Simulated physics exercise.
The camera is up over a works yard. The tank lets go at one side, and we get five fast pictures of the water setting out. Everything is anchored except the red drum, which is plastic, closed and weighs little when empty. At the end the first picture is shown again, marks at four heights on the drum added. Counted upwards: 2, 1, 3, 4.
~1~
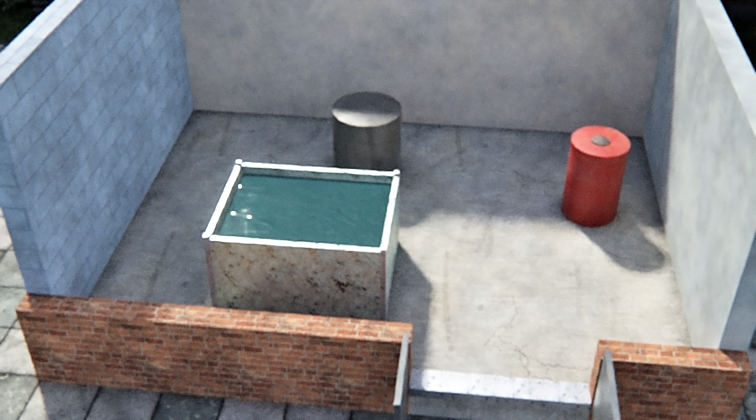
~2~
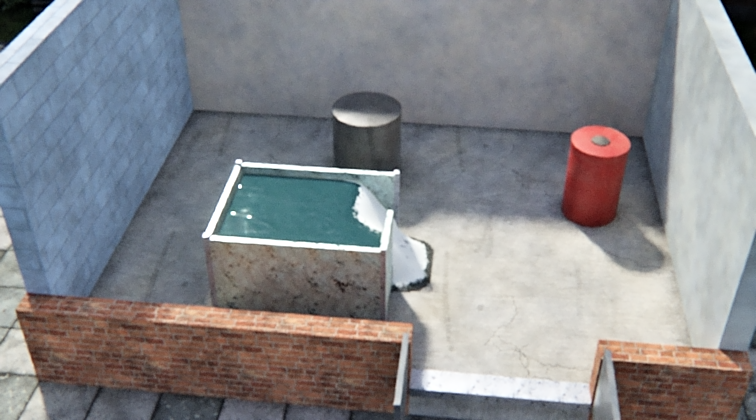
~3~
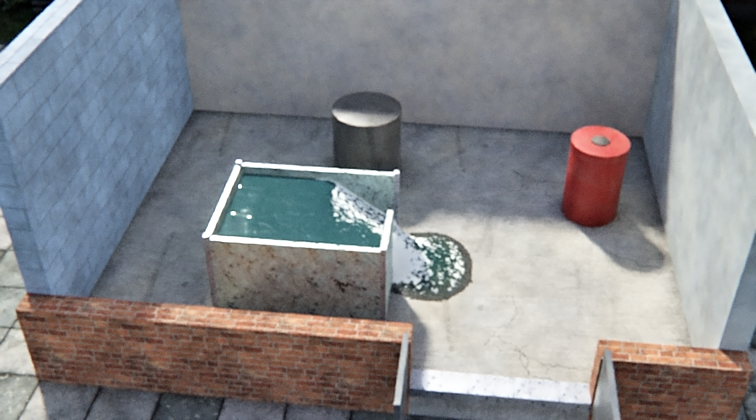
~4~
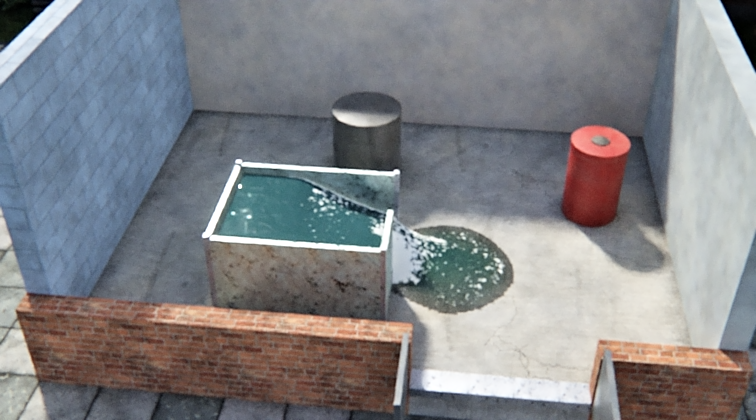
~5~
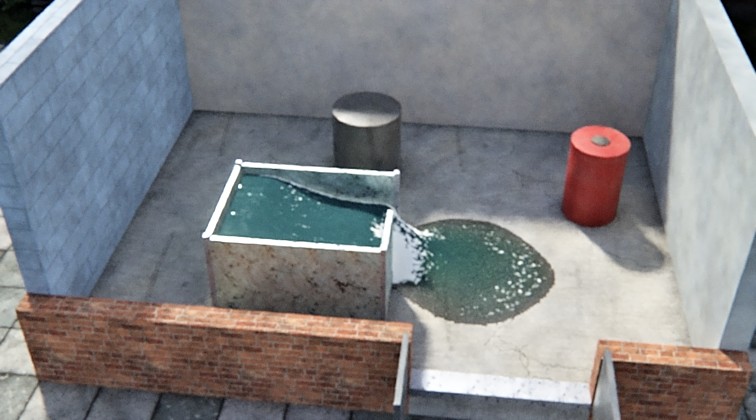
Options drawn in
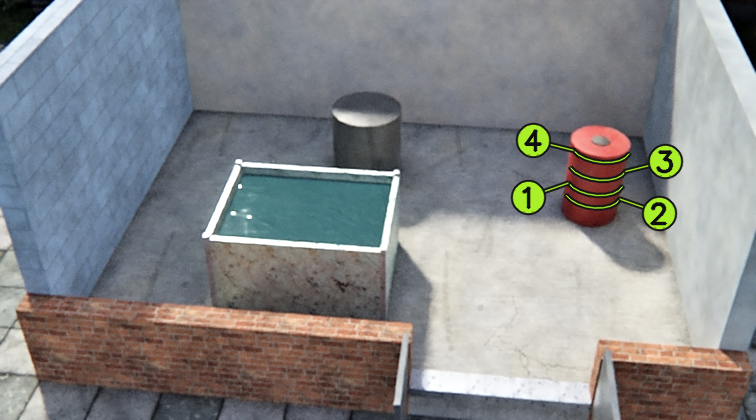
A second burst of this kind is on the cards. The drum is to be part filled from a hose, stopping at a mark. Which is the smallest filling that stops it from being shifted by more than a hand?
Choose 2.
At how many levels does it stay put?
All four.
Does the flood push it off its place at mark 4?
No, that is safe.
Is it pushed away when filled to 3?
No, that is safe.
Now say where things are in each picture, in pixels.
Lid of the red drum at (601, 141); tank full, its middle at (307, 211); open gate at (504, 336), in the first picture.
In the second picture, 1 % of the ground wet, in view closest to the drum at (420, 243).
In the third picture, 3 % of the ground wet, in view closest to the drum at (450, 242).
In the fourth picture, 5 % of the ground wet, in view closest to the drum at (492, 249).
Lid of the red drum at (601, 141); 8 % of the ground wet, in view closest to the drum at (511, 236), in the fifth picture.
On the marked copy, 1 at (596, 195); 2 at (594, 208); 3 at (599, 180); 4 at (602, 162); from the bottom up 2, 1, 3, 4.
If 1 is chosen, it does not move.
If 2 is chosen, it does not move.
If 3 is chosen, it does not move.
If 4 is chosen, it does not move.
